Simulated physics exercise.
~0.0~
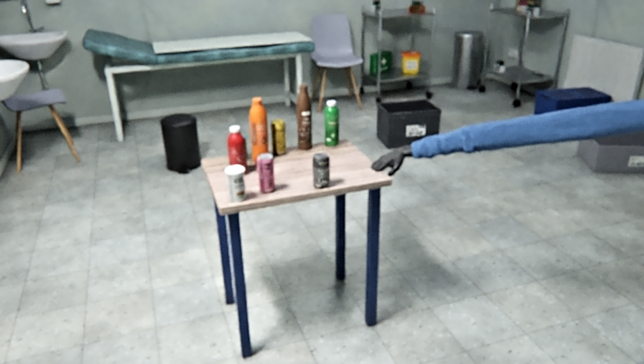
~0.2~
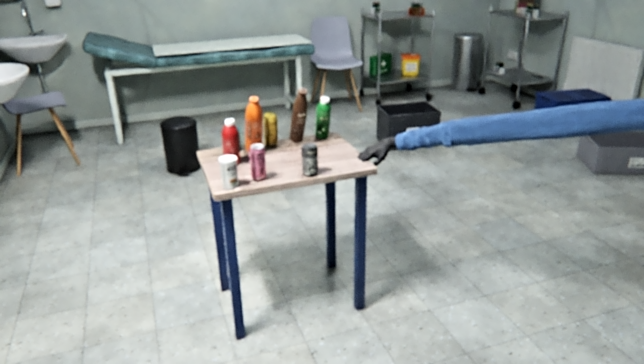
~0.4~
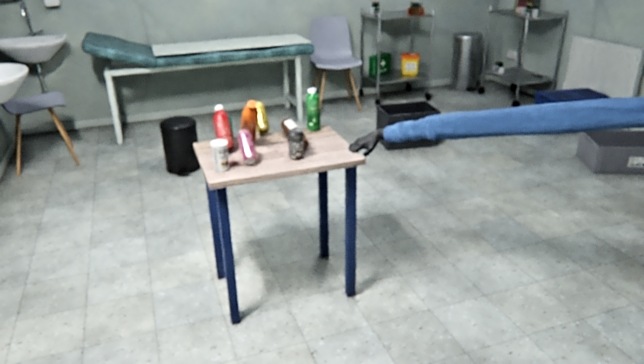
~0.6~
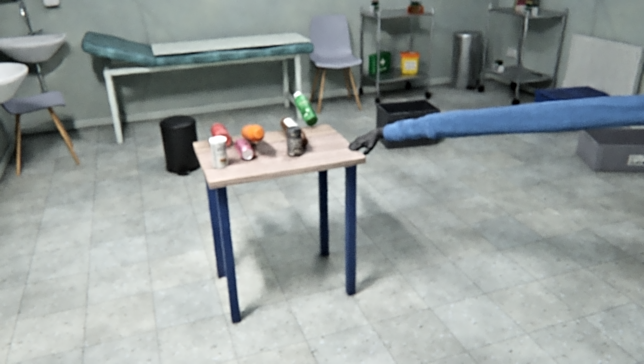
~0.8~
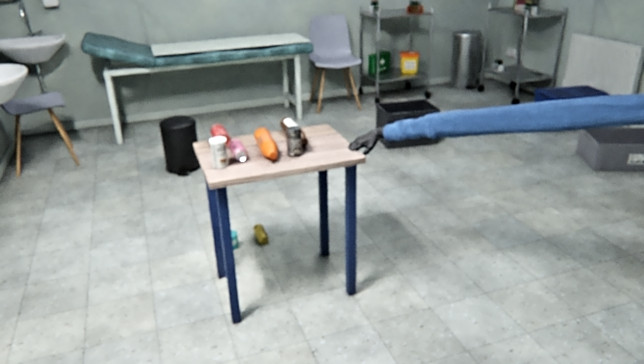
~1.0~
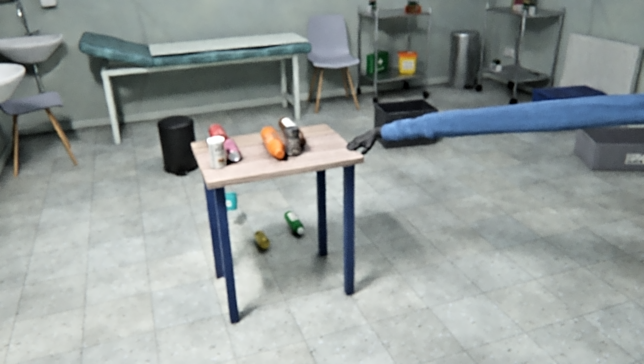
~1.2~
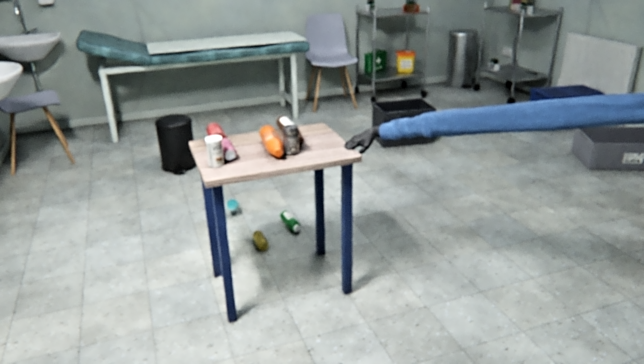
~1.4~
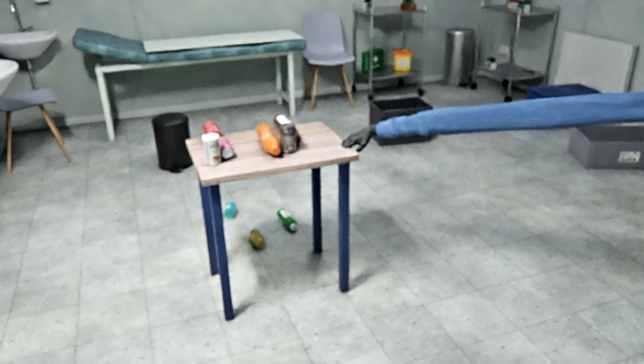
In a room like a clinic, a gloved hand shoved a small table crowded with bottles and cans, and they tipped over; a green bottle, a yellow can and a turquoise jar ended up on the floor, while the white tin stayed standing.
